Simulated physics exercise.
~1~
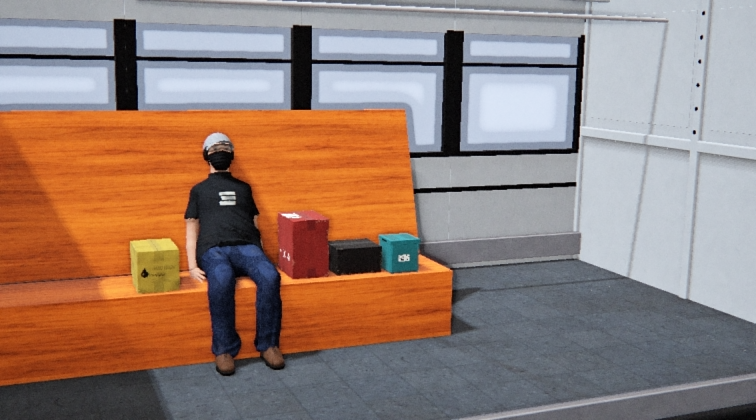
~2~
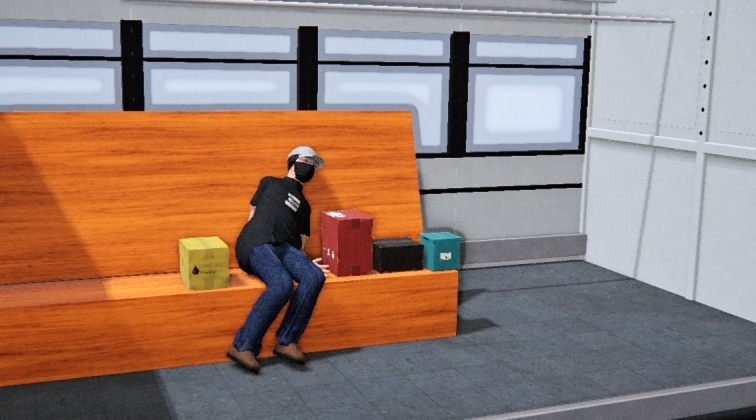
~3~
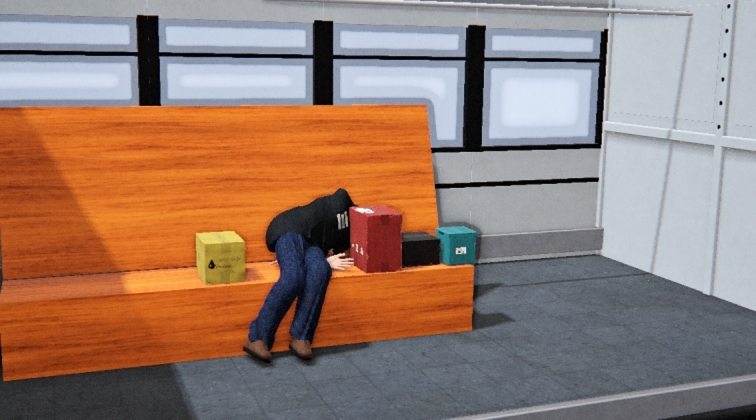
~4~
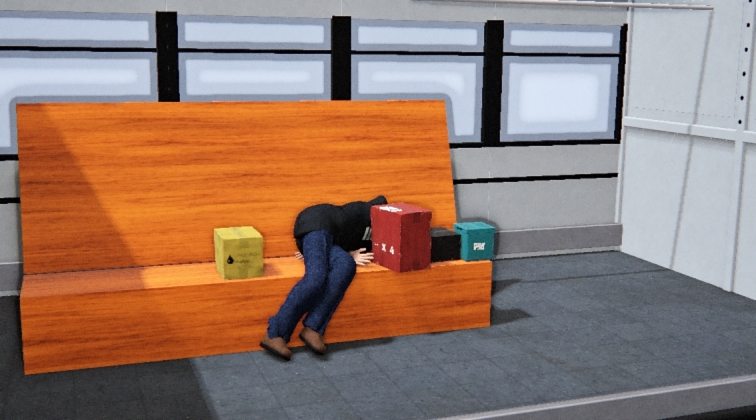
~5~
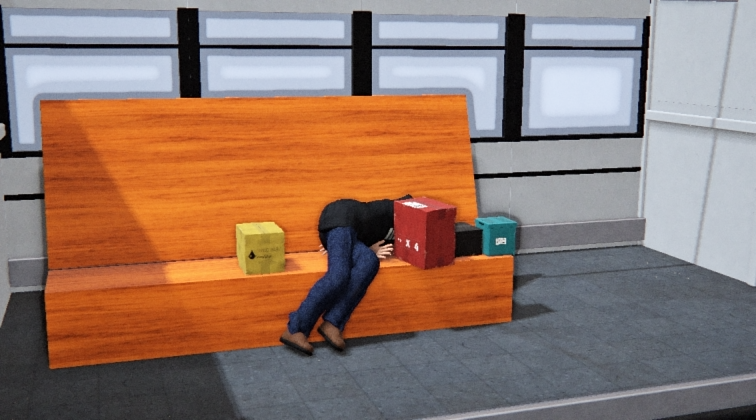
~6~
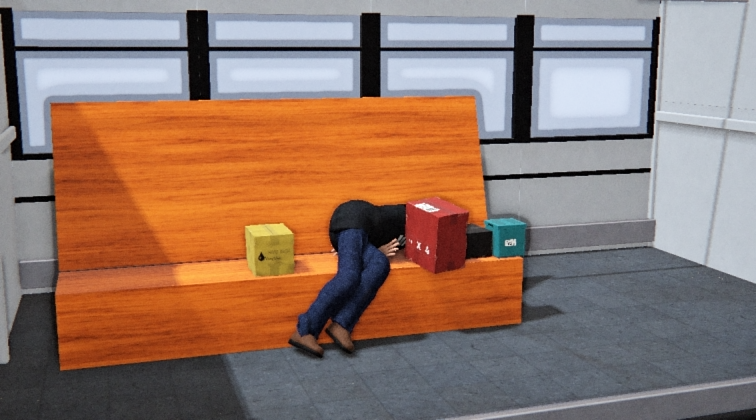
A person in a dark cap-like helmet, black mask, black shirt and jeans sits on a long orange bench, seen from the front and slightly above in a grey, windowed car. A yellow box rests to the left, with a red box, a black box and a teal box to the right. The person topples sideways to the right, head and torso sinking behind the red box while the hips stay on the seat. The view drifts left. Finally the red box leans at the front edge, and the other boxes remain on the bench.
